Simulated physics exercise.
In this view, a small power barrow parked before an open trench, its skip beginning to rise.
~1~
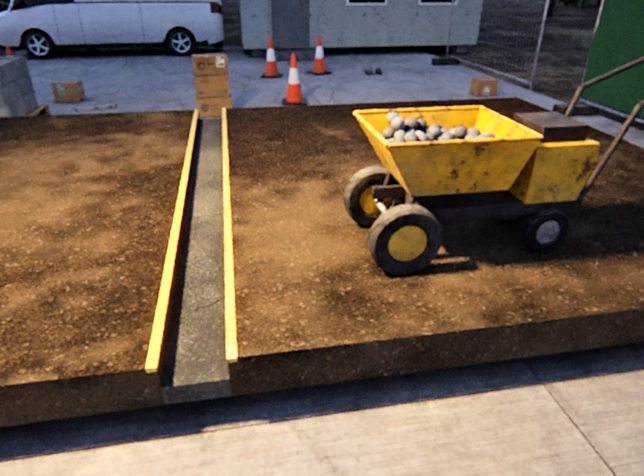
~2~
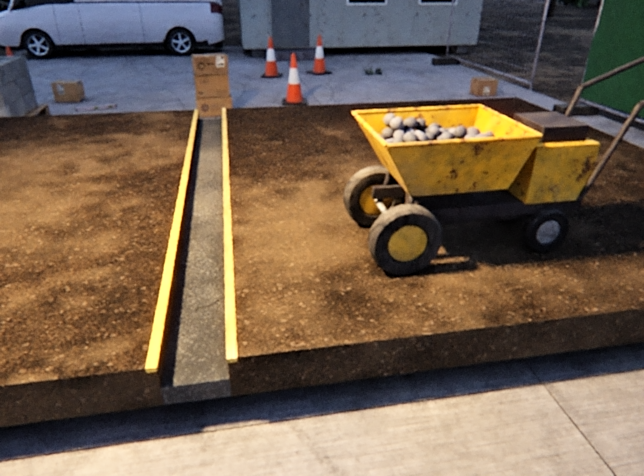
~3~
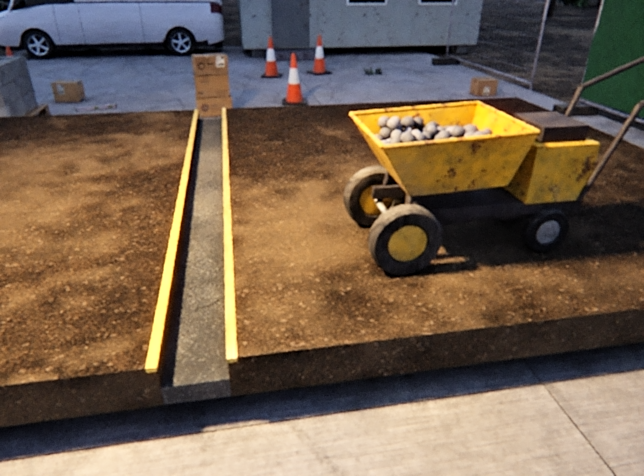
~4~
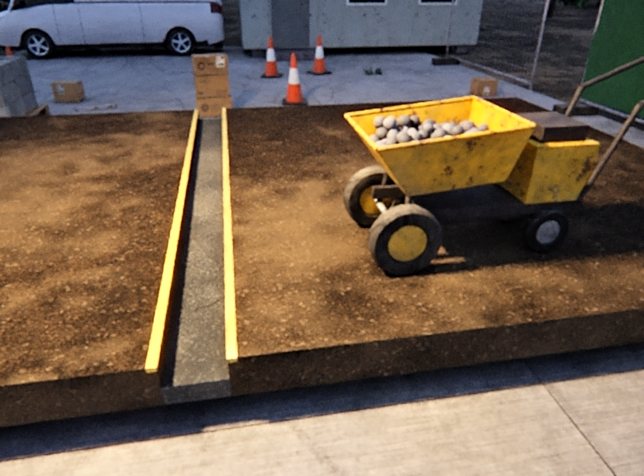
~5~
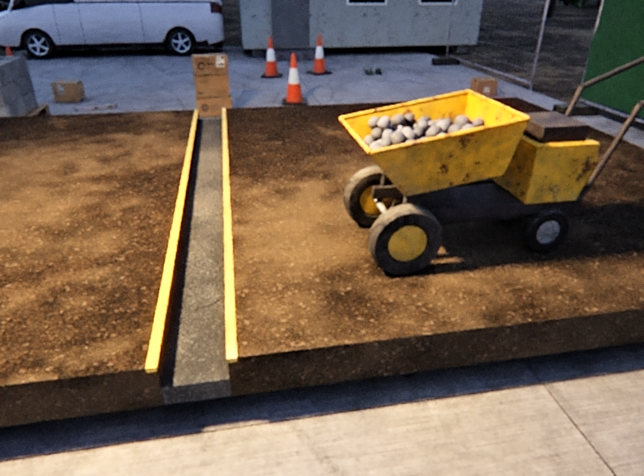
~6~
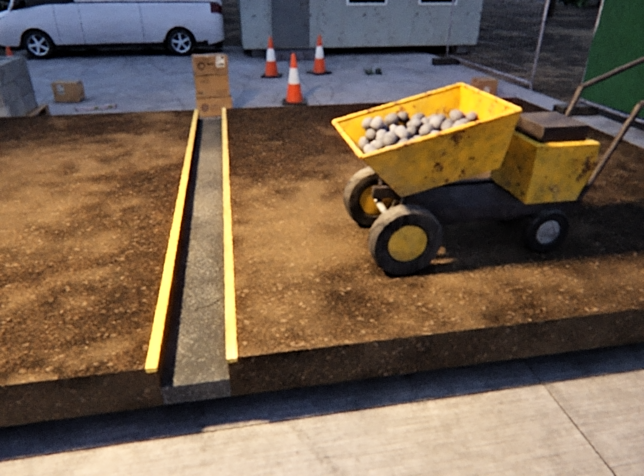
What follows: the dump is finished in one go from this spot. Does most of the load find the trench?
No - predicted result: Mostly out.
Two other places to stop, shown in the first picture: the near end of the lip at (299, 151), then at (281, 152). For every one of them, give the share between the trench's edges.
Close to 80 in a hundred, and close to 70 in a hundred.
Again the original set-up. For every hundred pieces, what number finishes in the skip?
Estimate: 10 %, roughly.
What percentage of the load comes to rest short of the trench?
It comes to close to 70 %.
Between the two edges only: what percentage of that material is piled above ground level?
I'd say around 0 percent.
Just after the last frame, skip tipped steeply; every one in the skip.
A moment on, skip tipped steeply; almost all in the skip; just a few short of the trench; just a few falling.
Further on, skip tipped right over; roughly a third in the skip; roughly half short of the trench; about a tenth in or heaped over the trench.
When it is over, skip tipped right over; about a tenth in the skip; roughly two thirds short of the trench; roughly a quarter in or heaped over the trench; not one beyond it.
